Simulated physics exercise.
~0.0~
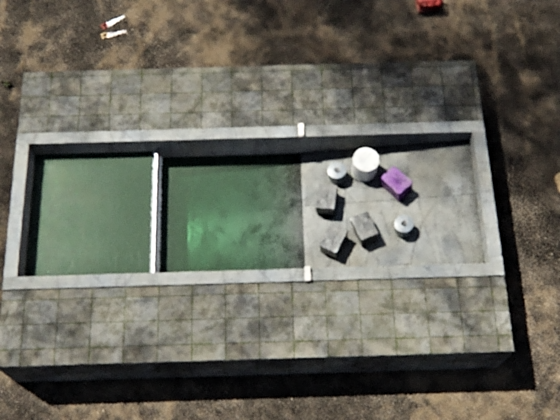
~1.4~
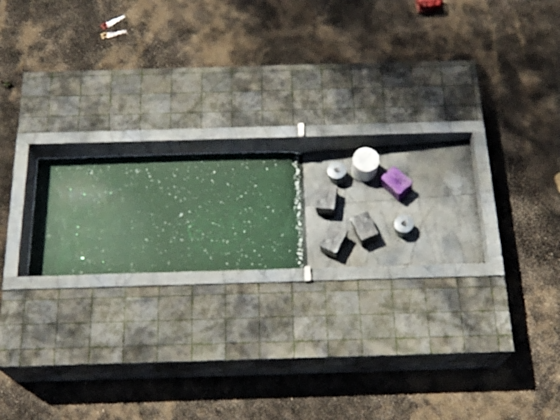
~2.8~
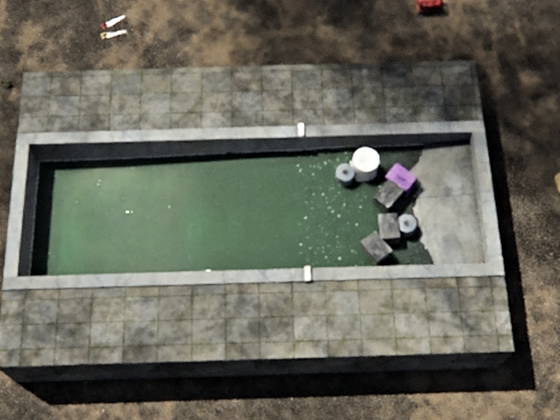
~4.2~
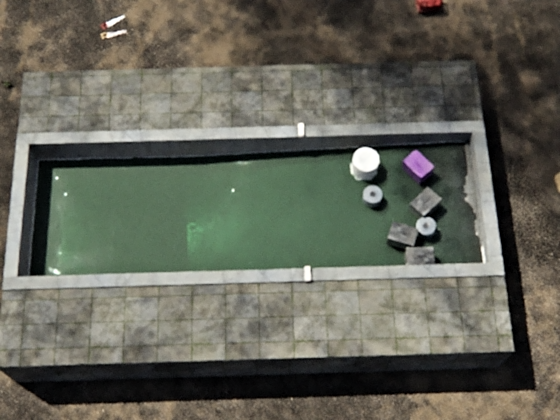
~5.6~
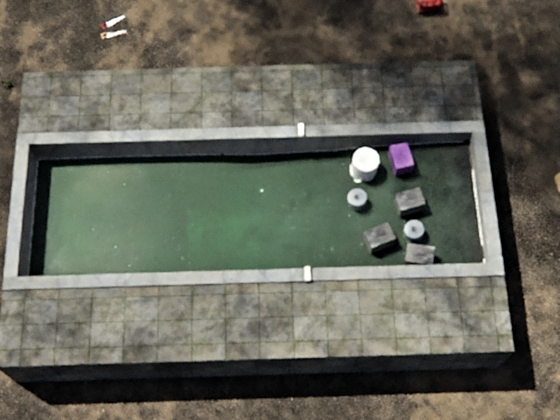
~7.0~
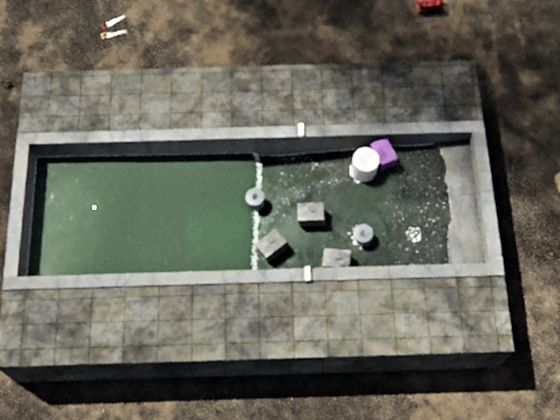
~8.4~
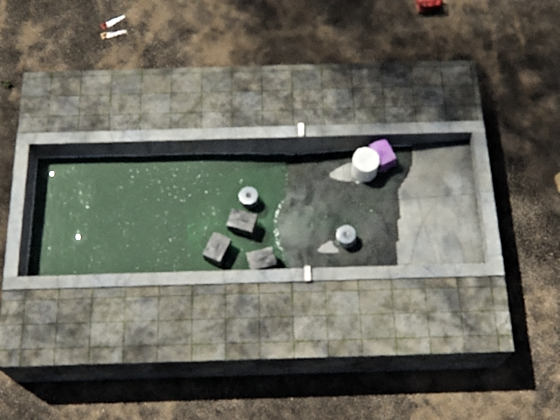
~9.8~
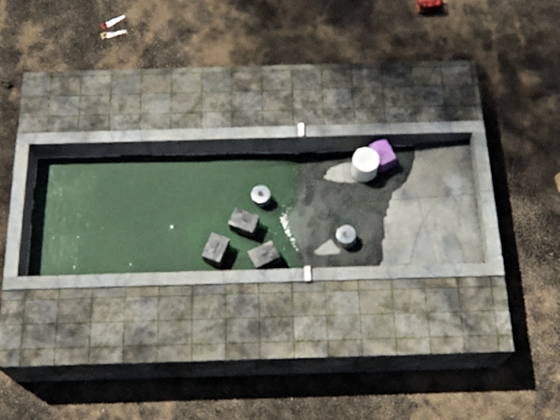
At the start, green water fills the left part of a concrete basin, split by an upright board, while gray chests, small tubs, a purple chest and a white drum sit on the dry ramp at right. The board vanishes and the water spreads across the flat part, flecked with foam. It surges up the ramp, pushing most of the loose things right, then covers nearly the whole slope. As it drains back left, it carries the gray chests and one tub past the white marks. The purple chest ends resting against the white drum on wet concrete, with the other tub stranded nearby.
